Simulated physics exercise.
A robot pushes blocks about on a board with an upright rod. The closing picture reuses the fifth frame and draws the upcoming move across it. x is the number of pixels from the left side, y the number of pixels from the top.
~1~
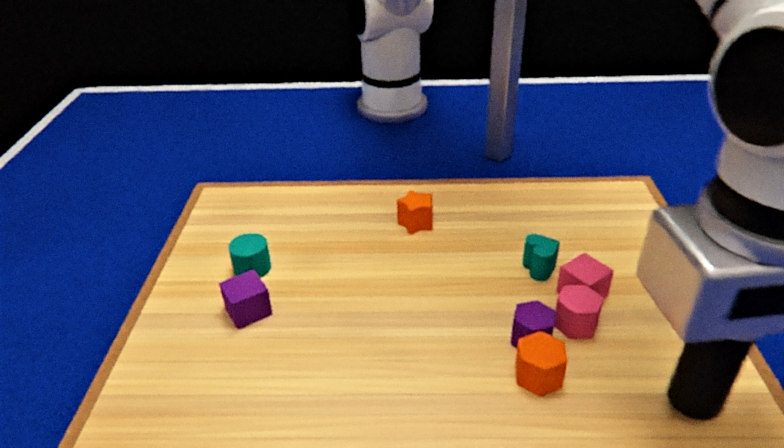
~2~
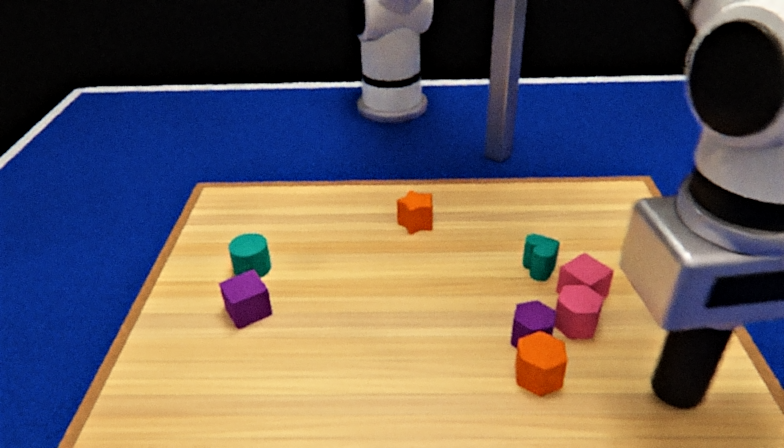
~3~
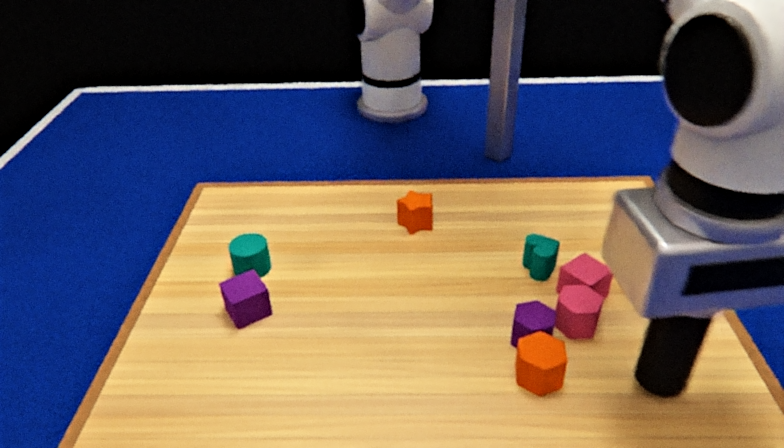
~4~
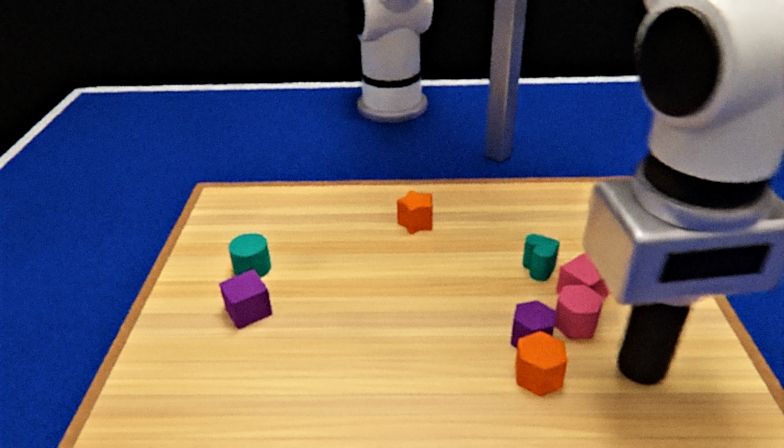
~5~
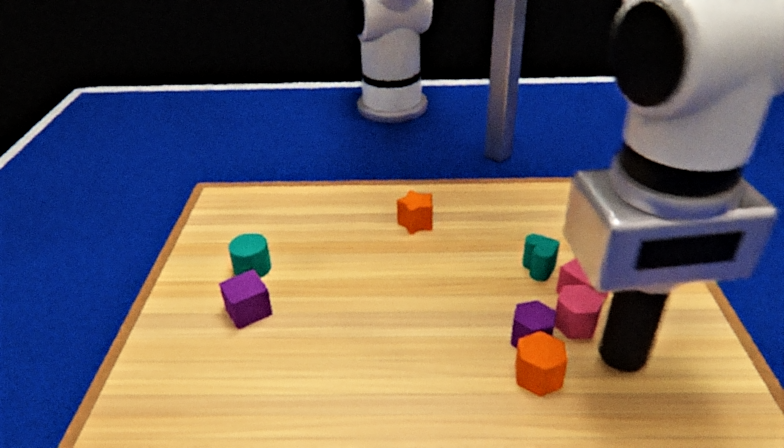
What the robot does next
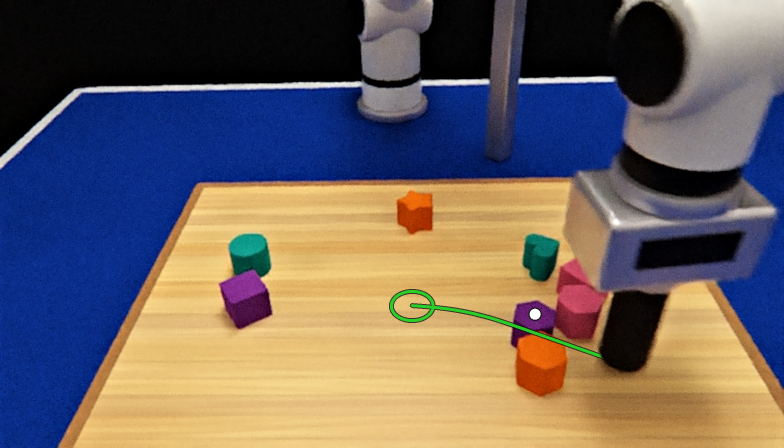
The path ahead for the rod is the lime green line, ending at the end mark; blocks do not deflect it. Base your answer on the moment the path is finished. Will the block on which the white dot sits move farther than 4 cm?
Yes, that is how it ends up.
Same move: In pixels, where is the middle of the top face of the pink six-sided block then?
It will end up at (559, 283).
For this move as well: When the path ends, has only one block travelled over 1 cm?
The answer is no.
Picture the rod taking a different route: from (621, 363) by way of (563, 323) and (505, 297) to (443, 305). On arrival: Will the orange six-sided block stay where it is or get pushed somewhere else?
The answer is that it remains undisturbed.
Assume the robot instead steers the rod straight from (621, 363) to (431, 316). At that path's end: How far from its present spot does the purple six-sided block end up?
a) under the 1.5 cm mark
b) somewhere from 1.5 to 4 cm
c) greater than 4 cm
My pick is c.
Drawn move, from (621, 363) through (513, 325) to (412, 306); the dot is on the purple six-sided block.
What follows on the original path. One third of the way, rod (547, 330); purple six-sided block (507, 309), turned 20° anticlockwise; pink six-sided block (559, 283), turned 30° clockwise.
Two thirds of the way, rod (480, 308); purple six-sided block (445, 303), turned 50° anticlockwise; pink six-sided block (559, 283), turned 30° clockwise.
At the end, rod (412, 298); purple six-sided block (417, 309), turned 95° anticlockwise; orange six-sided block still; pink six-sided block (559, 283), turned 30° clockwise.
